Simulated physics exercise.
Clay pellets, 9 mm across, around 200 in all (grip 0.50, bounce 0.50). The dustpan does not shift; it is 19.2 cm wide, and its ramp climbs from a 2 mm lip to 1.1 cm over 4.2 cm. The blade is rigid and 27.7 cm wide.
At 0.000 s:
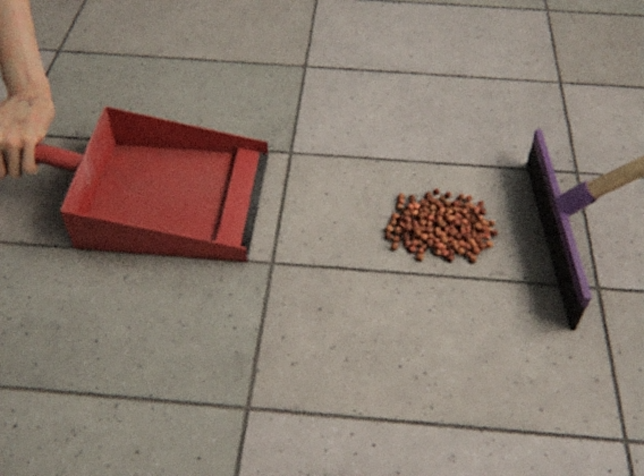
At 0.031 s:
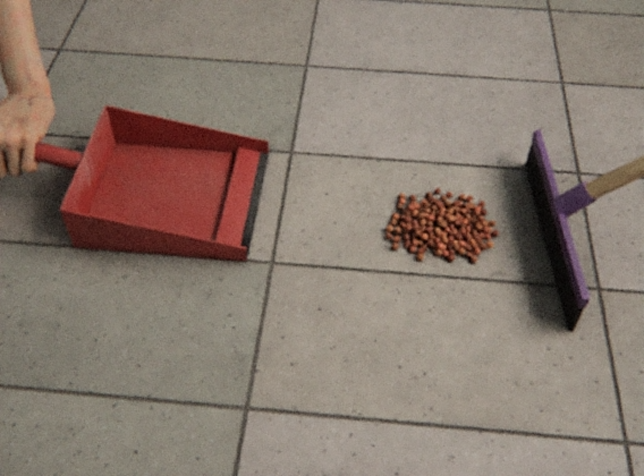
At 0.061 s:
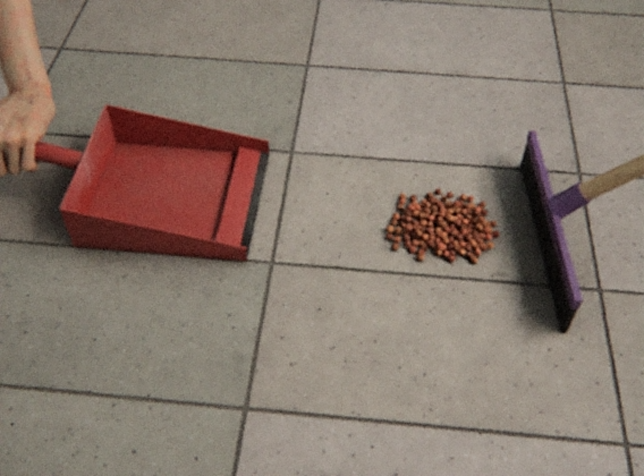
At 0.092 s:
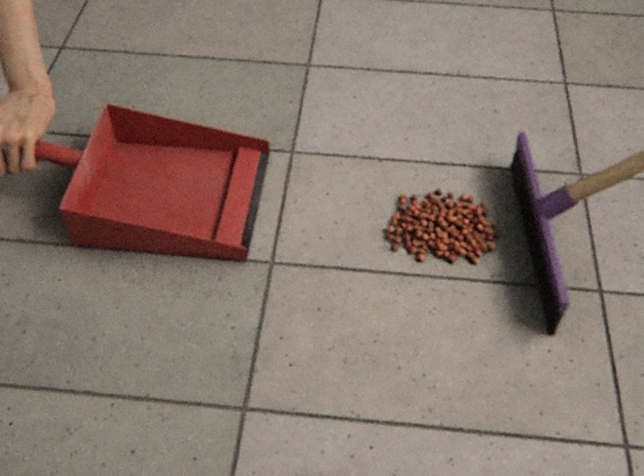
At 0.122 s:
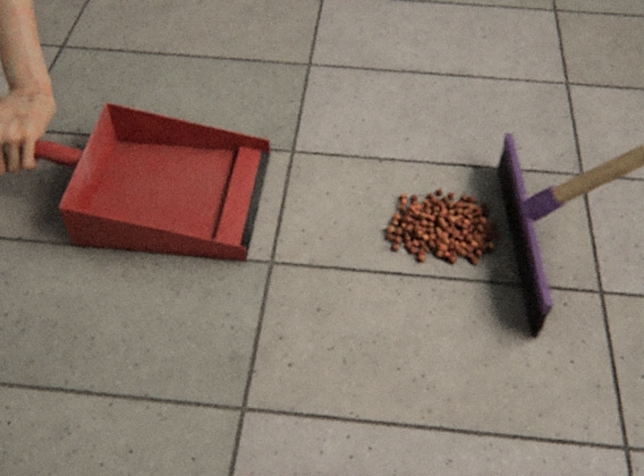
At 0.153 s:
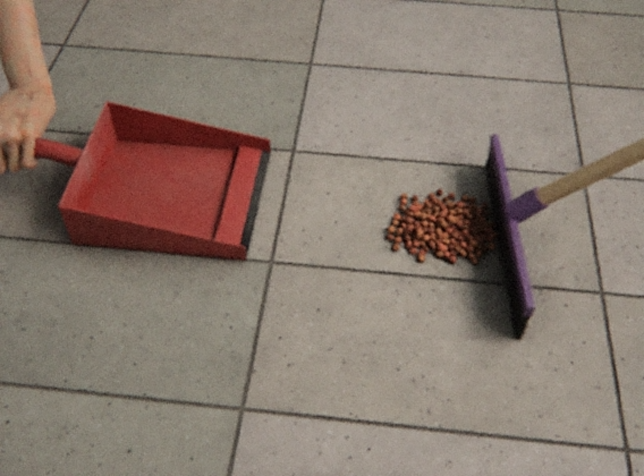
A purple blade on a wooden handle slides left to the edge of the reddish-brown pellets.
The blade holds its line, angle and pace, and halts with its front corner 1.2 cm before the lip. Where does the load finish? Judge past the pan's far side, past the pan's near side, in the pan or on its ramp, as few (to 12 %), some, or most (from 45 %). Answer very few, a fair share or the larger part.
Far side very few, near side a fair share, pan a fair share.
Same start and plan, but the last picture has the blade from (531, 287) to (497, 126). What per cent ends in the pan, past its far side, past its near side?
Pan 20, far 10, near 10.
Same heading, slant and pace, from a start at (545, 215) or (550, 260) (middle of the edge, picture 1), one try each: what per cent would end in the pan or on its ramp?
About 35 and 40 per cent.
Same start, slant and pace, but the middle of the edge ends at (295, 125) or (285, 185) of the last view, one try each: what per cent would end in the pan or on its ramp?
About 5 and 30 per cent.
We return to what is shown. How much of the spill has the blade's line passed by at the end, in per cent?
Roughly 5 per cent.
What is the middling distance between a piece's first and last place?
Roughly 28 cm.
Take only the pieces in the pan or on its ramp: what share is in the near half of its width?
Some 90 per cent.
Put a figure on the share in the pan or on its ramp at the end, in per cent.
Roughly 40 per cent.
After 0.38 s, middle of the blade 17 cm from the lip; 0 % over the lip, far side 0 %, near side 10 %.
After 0.53 s, middle of the blade 8 cm from the lip; 0 % over the lip, far side 0 %, near side 25 %.
After 0.81 s, middle of the blade 3 cm from the lip; 40 % over the lip, far side 0 %, near side 30 %.
At rest (1.2 s), far side 0 %, near side 30 %, pan 40 %, in front of the lip or behind the blade 30 %.
